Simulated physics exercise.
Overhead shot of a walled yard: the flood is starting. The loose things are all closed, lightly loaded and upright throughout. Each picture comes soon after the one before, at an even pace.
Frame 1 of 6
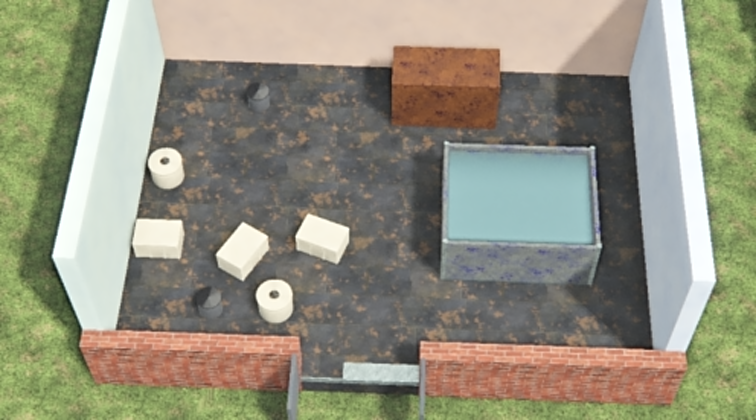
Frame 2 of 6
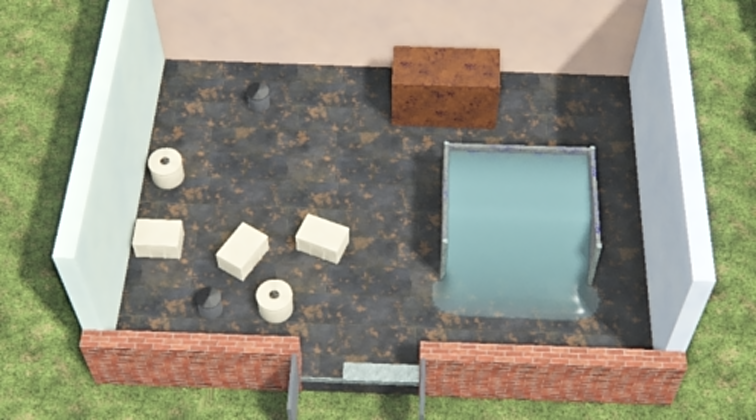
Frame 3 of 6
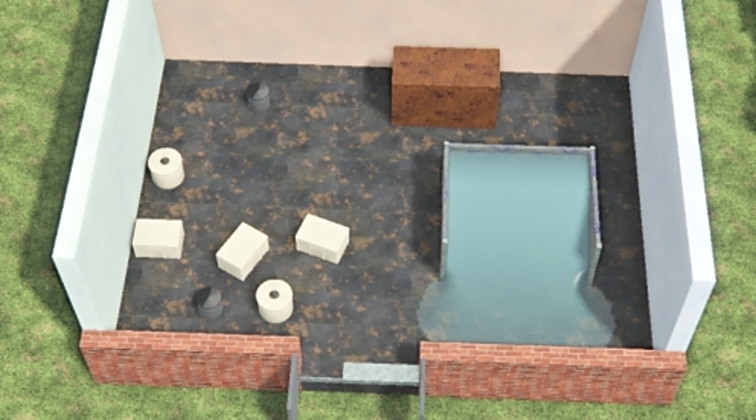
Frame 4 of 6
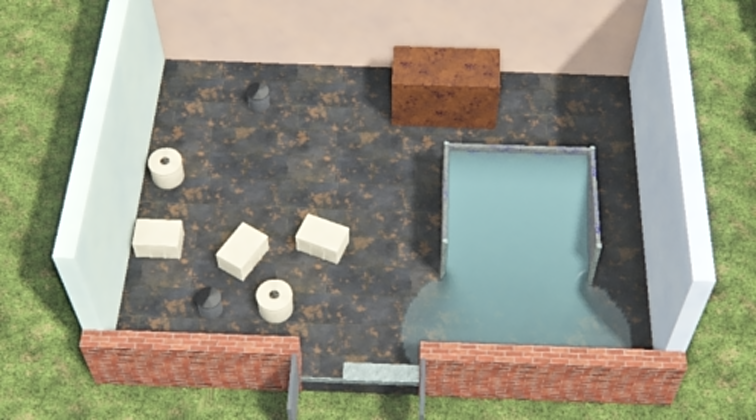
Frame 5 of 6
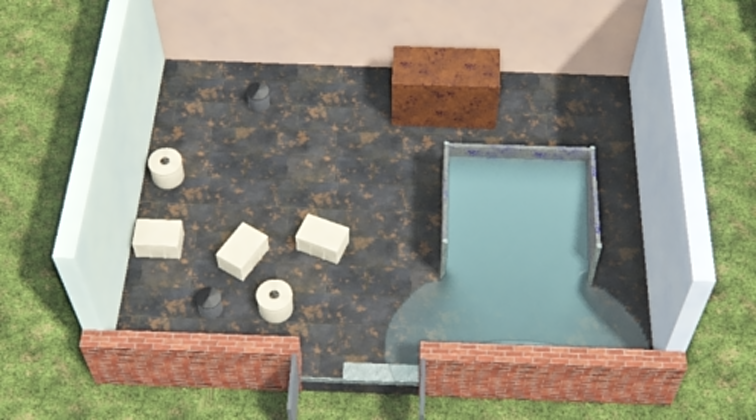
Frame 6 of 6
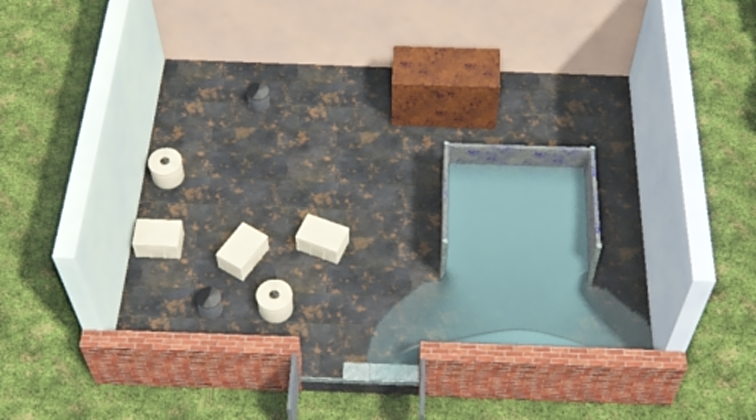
The clip shows a walled yard from above as water pours from the front of a rectangular tank and spreads across the dark floor toward the brick wall and gateway, while the scattered pale blocks and cylinders stay still.
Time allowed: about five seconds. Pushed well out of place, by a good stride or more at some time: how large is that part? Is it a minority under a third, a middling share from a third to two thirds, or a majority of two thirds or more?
It climbs to two thirds.
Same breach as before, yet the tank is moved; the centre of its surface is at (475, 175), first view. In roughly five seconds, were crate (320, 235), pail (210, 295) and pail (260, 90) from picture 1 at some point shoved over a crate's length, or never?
Not far, Far enough, Not far.
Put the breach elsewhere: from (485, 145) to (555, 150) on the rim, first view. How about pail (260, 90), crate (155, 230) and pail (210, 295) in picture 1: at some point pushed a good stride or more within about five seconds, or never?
Results in order: Cleared that distance / cleared that distance / stayed short.
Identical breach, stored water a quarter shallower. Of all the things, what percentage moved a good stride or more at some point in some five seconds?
Close to 70 % of the lot.
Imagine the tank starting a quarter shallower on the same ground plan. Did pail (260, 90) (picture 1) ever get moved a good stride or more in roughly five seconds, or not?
Outcome: Stayed within that.
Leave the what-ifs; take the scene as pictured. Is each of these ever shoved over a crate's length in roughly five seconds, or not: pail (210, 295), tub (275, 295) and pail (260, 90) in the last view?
Per object, same order: The full distance / the full distance / less than that.
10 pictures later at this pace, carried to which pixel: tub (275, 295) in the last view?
It should be at roughly (225, 275).
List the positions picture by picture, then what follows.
In the first frame, a tub at (274, 295) rests on the ground; a crate at (157, 232), on the bottom; 0 of 7 have shifted.
In the second frame, a tub at (274, 295), on the bottom; a crate at (157, 232), on the bottom; 0 of 7 have shifted.
In the third frame, a tub at (274, 295) rests on the ground; a crate at (157, 232) rests on the ground; 0 of 7 have shifted.
In the fourth frame, a tub at (274, 295), on the bottom; a crate at (157, 232) rests on the ground; 0 of 7 have shifted.
In the fifth frame, a tub at (274, 295) rests on the ground; a crate at (157, 232) rests on the ground; 0 of 7 have shifted.
In the sixth frame, a tub at (274, 295), on the bottom; a crate at (157, 232), on the bottom; 0 of 7 have shifted.
A moment on, 0 of 7 are well off their spots; 0 afloat.
Next, 1 of 7 are well off their spots; 1 afloat.
Later, 4 of 7 are well off their spots; 4 afloat.
In the end, 6 of 7 are well off their spots, and 6 have been at some point; 4 afloat.
